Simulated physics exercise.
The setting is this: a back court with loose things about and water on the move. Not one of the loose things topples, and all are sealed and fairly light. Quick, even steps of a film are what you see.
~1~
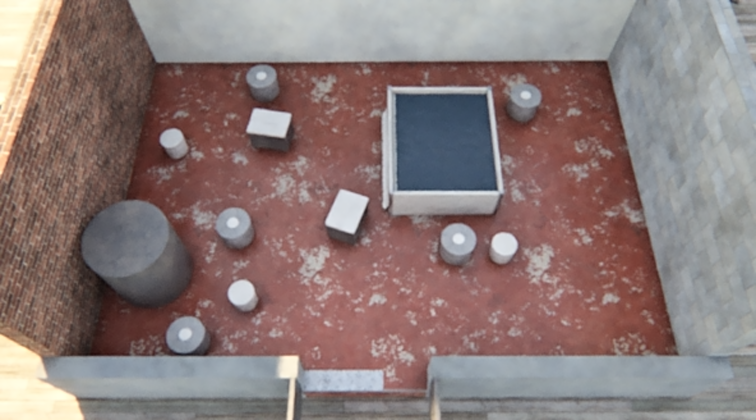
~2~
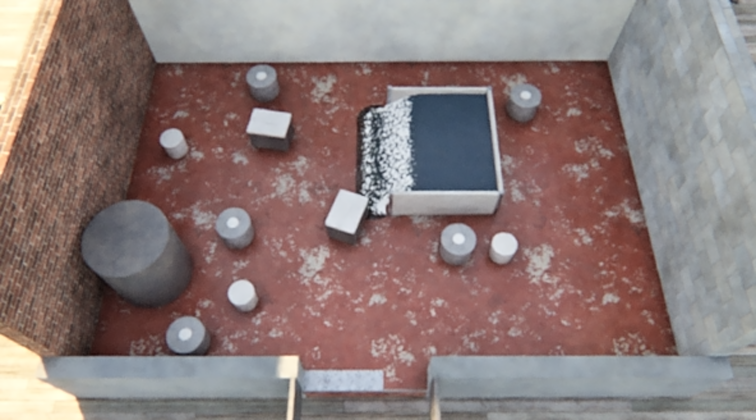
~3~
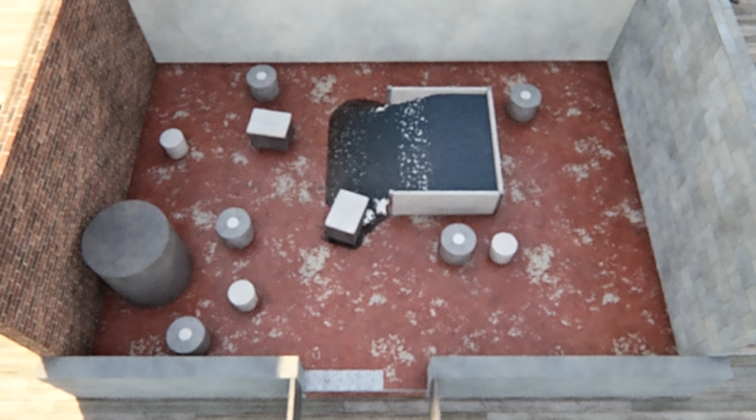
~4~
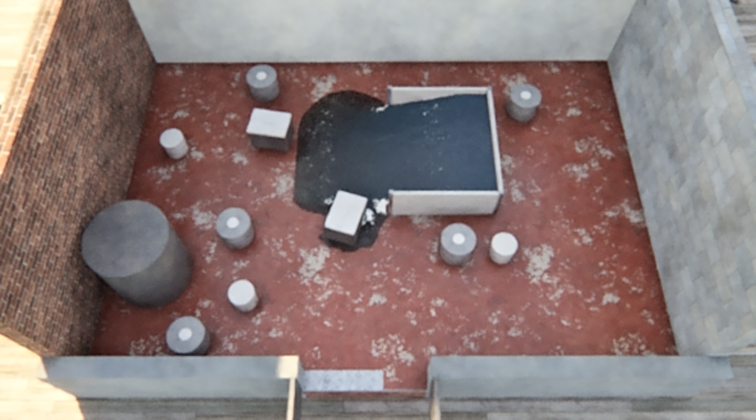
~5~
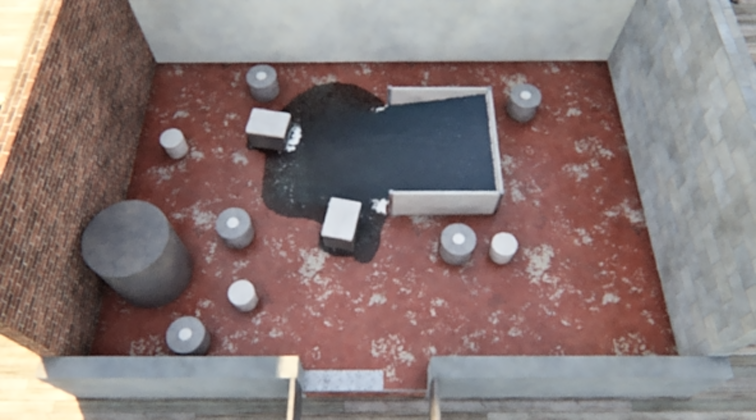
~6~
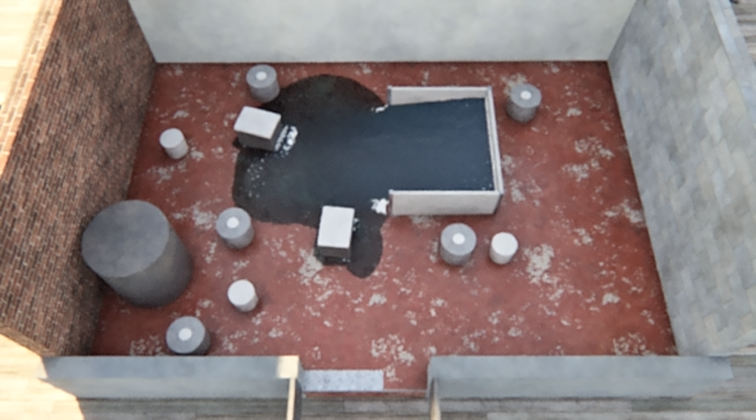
Dark water pouring from the open left side of a walled tank, spreading across a red courtyard floor and nudging two chests.
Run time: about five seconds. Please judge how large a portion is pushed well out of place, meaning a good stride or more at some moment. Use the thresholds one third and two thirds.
I'd put it between one third and two thirds.
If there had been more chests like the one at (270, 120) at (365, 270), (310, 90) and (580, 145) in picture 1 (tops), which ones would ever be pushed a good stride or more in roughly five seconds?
Here's how it goes: Never gets far, sent far off, and lastly never gets far.
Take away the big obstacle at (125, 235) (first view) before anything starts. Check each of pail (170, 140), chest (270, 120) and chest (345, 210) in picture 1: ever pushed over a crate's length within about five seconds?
Here's how it goes one after another: Traveled a good way, traveled a good way and traveled a good way.
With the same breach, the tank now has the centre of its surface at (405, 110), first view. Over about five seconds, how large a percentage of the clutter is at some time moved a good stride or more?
About 50 %.
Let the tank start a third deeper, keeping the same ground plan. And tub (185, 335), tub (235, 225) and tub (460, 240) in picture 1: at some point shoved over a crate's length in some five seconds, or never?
Went the distance, went the distance, fell short.
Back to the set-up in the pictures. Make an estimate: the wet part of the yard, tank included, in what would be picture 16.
It comes to some 45 in a hundred.
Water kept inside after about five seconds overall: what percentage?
About 100 percent.
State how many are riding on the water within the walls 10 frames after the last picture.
2.
A moment on, 2 of 10 are well off their spots; 0 afloat.
Next, 4 of 10 are well off their spots; 2 afloat.
Later, 4 of 10 are well off their spots; 3 afloat.
In the end, 6 of 10 are well off their spots, and 6 have been at some point; 4 afloat.
